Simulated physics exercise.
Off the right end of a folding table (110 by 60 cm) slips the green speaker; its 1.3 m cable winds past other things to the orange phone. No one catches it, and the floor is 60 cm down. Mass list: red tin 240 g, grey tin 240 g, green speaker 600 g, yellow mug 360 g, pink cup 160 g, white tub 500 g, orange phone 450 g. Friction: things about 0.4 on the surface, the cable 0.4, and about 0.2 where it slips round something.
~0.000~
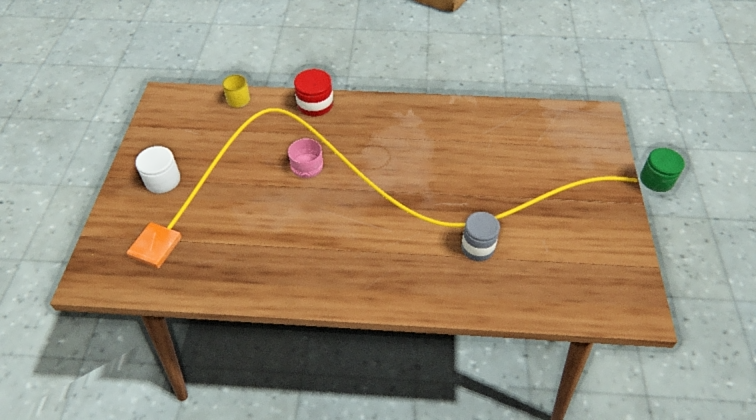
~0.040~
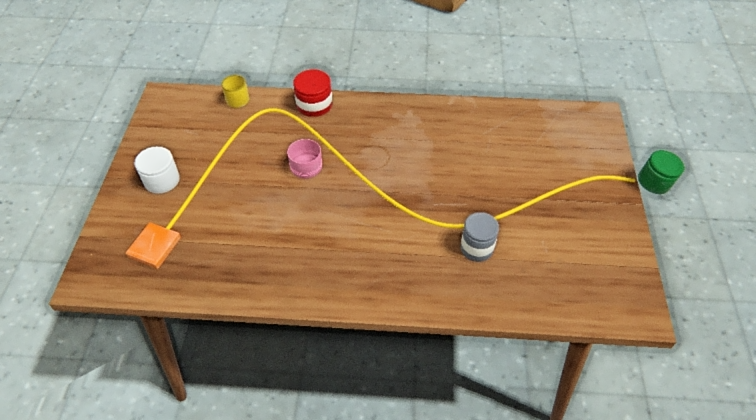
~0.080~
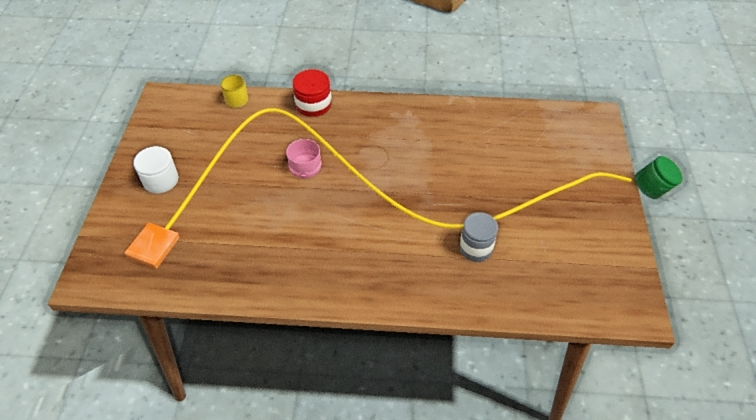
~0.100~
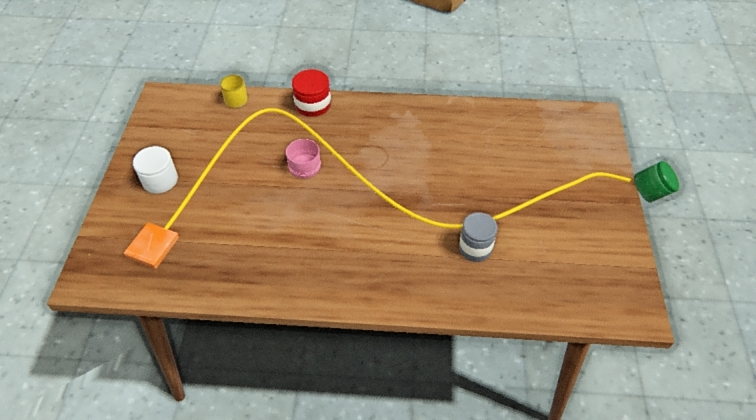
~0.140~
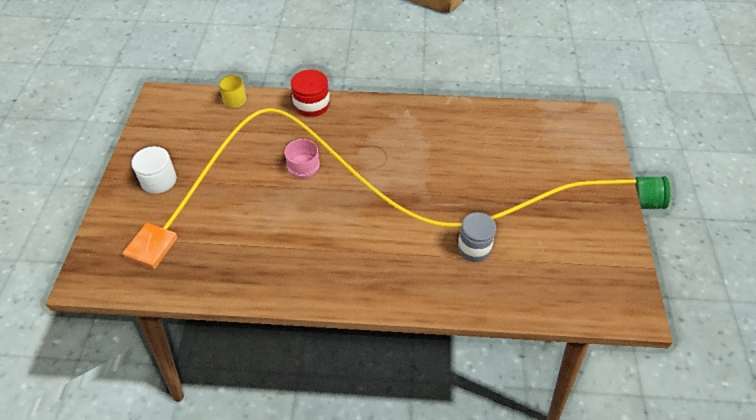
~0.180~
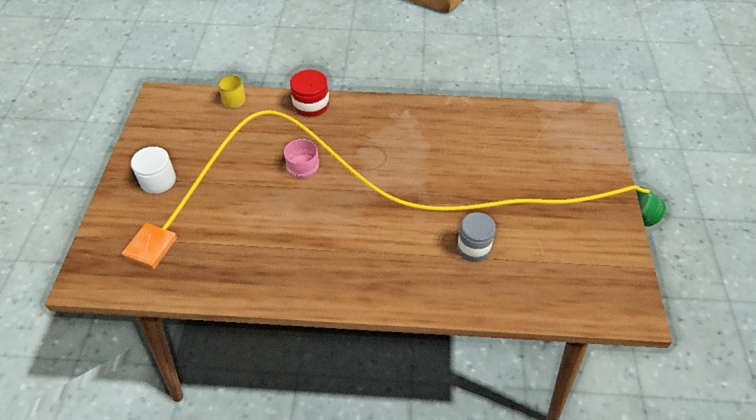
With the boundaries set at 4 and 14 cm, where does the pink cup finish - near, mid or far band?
The pink cup finishes in the far band.
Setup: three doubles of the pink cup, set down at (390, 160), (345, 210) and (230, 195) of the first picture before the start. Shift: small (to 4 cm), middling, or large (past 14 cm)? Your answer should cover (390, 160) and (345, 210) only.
Slight and slight.
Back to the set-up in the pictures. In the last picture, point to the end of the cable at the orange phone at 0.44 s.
Approximate position: (201, 227).
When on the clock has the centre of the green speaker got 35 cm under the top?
At 0.34 s.
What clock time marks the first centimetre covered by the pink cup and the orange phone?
Pink cup 0.34 s; orange phone 0.38 s, roughly.
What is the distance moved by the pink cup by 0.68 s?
The pink cup is around 40 cm from where it began.
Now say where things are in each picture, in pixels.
In the first picture, shows, pink cup (305, 151); cable runs through (576, 184) (355, 170) (279, 110) (205, 177).
In the second picture, shows, green speaker (666, 162); cable runs through (575, 184) (355, 171) (204, 177).
In the third picture, shows, green speaker (659, 178); cable runs through (573, 184) (354, 171) (203, 177).
In the fourth picture, shows, green speaker (657, 182); cable runs through (572, 184) (353, 171) (203, 177).
In the fifth picture, shows, green speaker (651, 193); cable runs through (574, 185) (352, 171) (201, 177).
In the sixth picture, shows, pink cup (301, 151); cable runs through (599, 196) (475, 207) (355, 173) (276, 113) (201, 177).
After 0.4 s, the cable's tail end at (201, 227); pink cup 14 cm off its start, orange phone 6 cm off its start, green speaker over the edge.
After 0.7 s, the cable's tail end at (242, 221); pink cup 40 cm off its start, orange phone 14 cm off its start, green speaker over the edge.
After 0.9 s, the cable's tail end at (243, 221); pink cup over the edge, orange phone 14 cm off its start at (220, 215), green speaker over the edge.
After 1.2 s, the cable's tail end at (243, 221); pink cup over the edge, orange phone 14 cm off its start, green speaker over the edge.
After 2.4 s, the cable's tail end at (243, 221); pink cup over the edge, orange phone 14 cm off its start at (220, 215), green speaker over the edge.
